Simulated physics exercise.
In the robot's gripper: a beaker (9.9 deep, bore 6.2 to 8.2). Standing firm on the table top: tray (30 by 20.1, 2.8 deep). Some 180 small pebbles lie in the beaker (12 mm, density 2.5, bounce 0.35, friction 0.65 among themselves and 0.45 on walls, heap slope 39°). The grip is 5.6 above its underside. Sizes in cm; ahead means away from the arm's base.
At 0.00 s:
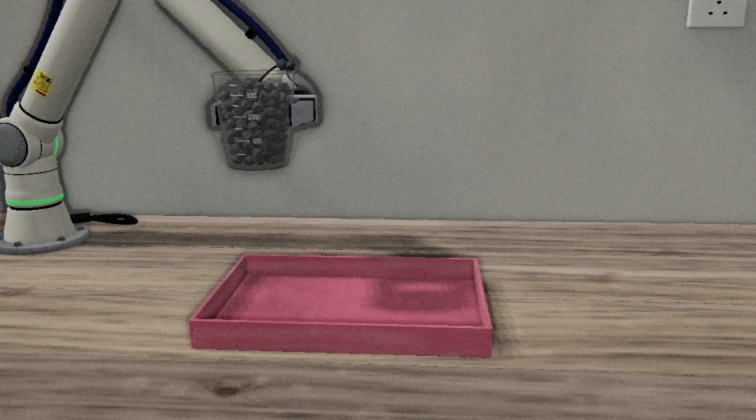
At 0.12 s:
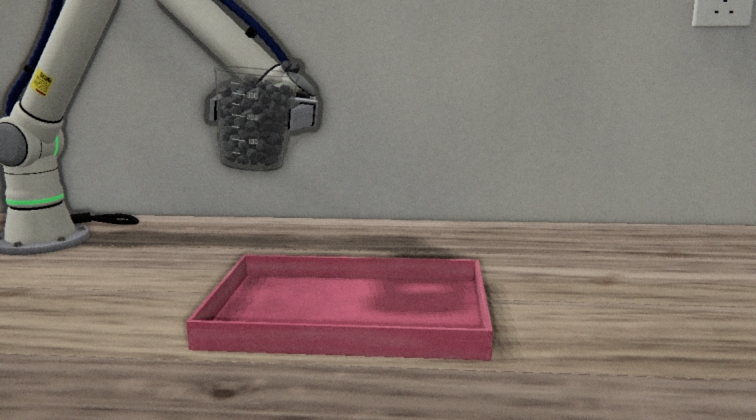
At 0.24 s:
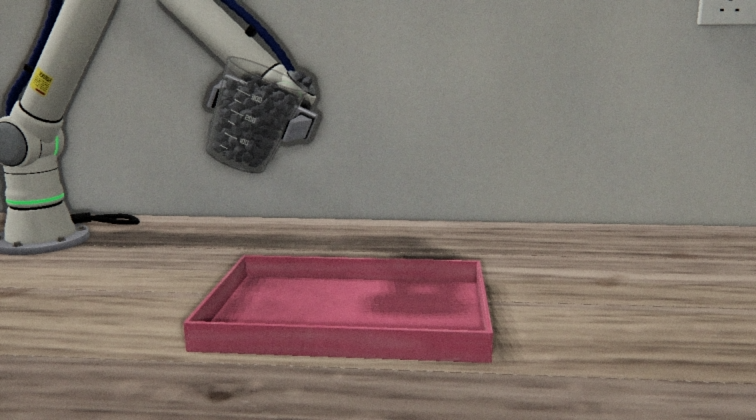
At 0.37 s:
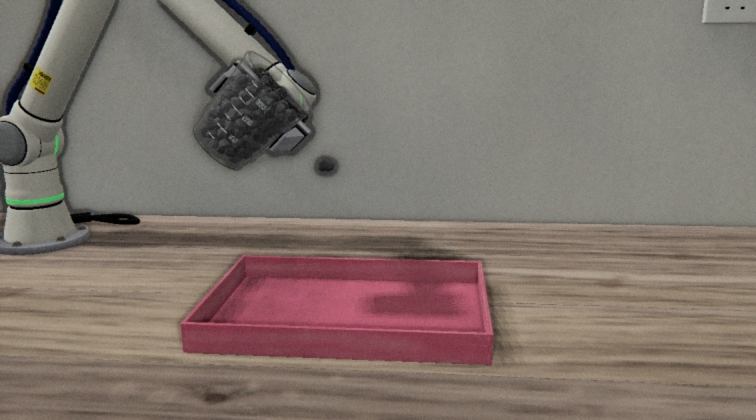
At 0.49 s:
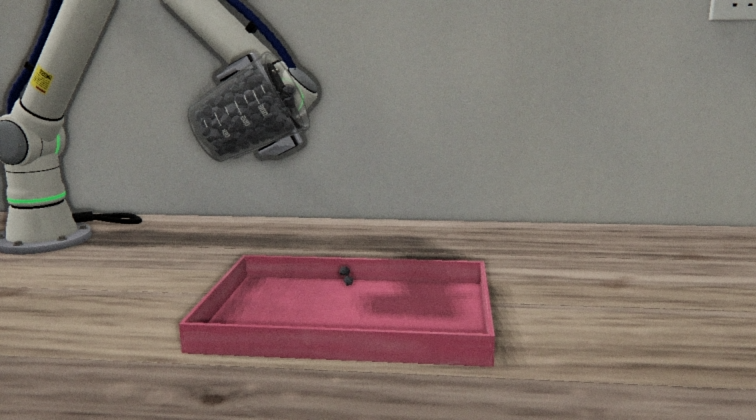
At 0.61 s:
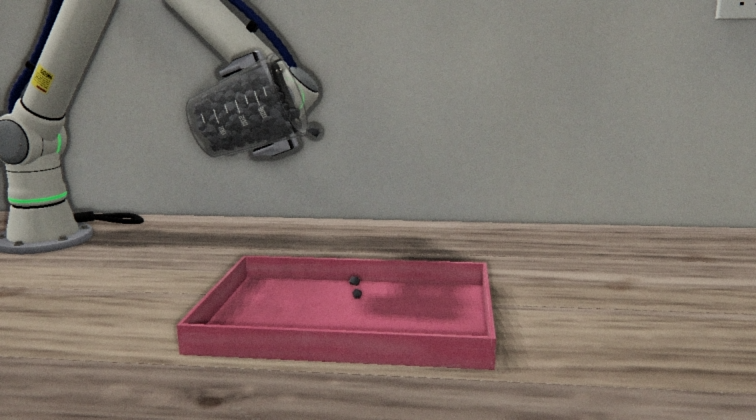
A robot arm tilted a clear beaker packed with dark pebbles steadily over to the right above a pink tray, and two pebbles dropped into the tray before another slipped out past the rim.
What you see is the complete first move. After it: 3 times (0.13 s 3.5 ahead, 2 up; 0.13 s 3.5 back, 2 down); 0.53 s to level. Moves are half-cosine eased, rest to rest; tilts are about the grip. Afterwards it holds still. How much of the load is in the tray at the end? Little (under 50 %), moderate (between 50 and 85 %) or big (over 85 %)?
Share in the tray: Moderate (between 50 and 85 %).
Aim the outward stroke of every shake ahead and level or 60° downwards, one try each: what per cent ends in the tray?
About 40 and 0 per cent.
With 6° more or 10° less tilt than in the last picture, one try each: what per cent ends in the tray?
Some 75 and 40 per cent.
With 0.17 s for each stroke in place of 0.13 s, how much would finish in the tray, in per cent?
In that case some 25 per cent.
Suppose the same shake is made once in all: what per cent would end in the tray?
In that case some 30 per cent.
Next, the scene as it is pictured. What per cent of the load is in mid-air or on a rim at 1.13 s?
About 16 per cent.
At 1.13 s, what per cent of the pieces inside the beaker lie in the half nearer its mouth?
Roughly 60 per cent.
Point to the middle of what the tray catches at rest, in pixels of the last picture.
Near (359, 310).
After 1.13 s, tilted 70° forward, highest piece 24 above the table; 100 in the beaker, 52 in the tray, 30 in flight or on a rim.
After 1.66 s, tilted 34° forward, highest piece 25 above the table; 105 in the tray, 77 in the beaker.
After 2.12 s, level, highest piece 25 above the table; 105 in the tray, 77 in the beaker.
After 3.17 s, level, highest piece 25 above the table; 105 in the tray, 77 in the beaker.
In the end, 105 in the tray, 77 in the beaker. That is 58 % in the tray.
